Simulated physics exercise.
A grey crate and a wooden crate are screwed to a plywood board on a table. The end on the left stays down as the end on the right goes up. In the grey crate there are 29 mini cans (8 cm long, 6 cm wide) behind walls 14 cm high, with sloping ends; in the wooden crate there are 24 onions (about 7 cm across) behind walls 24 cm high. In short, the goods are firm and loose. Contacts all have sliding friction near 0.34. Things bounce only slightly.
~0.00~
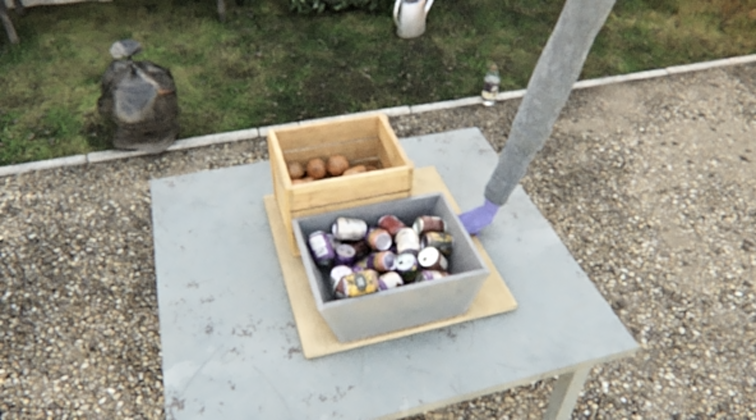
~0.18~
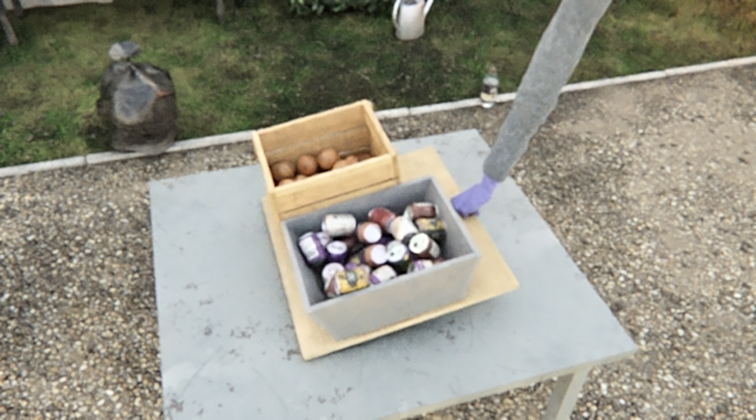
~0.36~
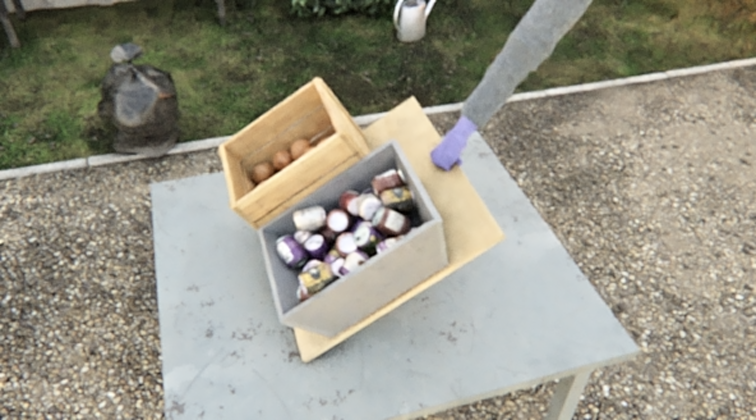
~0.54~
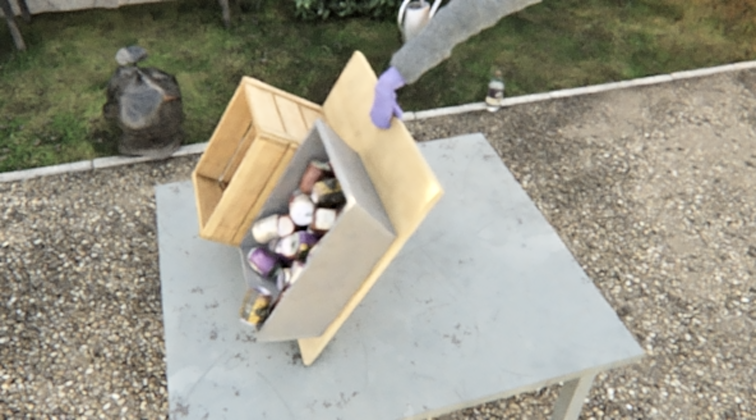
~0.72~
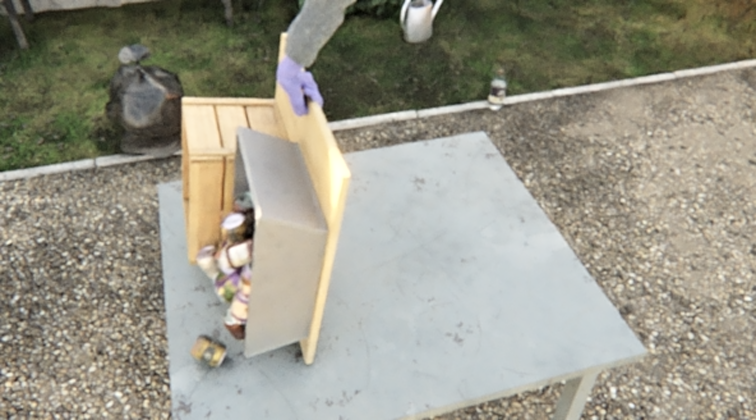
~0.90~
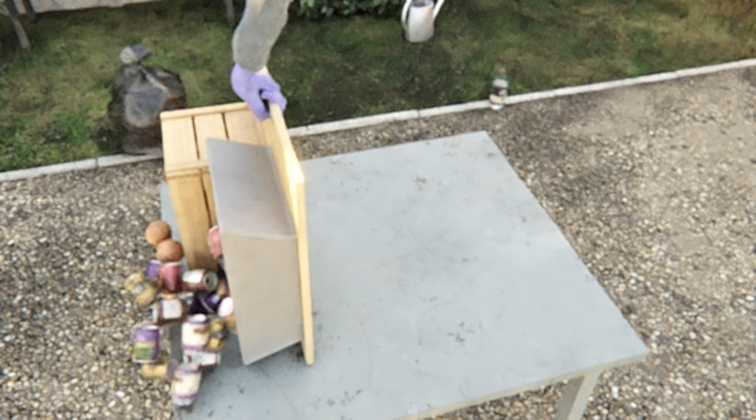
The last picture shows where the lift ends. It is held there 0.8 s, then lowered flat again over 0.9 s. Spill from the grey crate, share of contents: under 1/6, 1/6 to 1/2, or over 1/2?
I reckon it keeps less than half of its pieces.
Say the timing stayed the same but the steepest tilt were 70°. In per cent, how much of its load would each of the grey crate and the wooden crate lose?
In that case grey crate 60 %, wooden crate 0 %.
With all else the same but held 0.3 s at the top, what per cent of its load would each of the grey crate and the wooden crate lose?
Grey crate: 100%, wooden crate: 30%.
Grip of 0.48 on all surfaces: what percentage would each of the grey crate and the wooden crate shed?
Then the grey crate sheds 90 per cent, while the wooden crate sheds 40 per cent.
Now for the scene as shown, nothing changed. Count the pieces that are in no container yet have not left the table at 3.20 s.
Roughly 12.
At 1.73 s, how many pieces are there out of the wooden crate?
Wooden crate - about 8 out by that time.
After 1.27 s, tilt 89°; the grey crate is down by 24 of 29 and the wooden crate is down by 5 of 24.
After 1.73 s, tilt 89°; the grey crate is down by 26 of 29 and the wooden crate is down by 8 of 24.
After 2.37 s, tilt 14°; the grey crate is down by 29 of 29 and the wooden crate is down by 9 of 24.
Final count (at 3.20 s), the grey crate is down by 29 of 29 and the wooden crate is down by 9 of 24. Asked share, 29 of 29, 100 per cent.
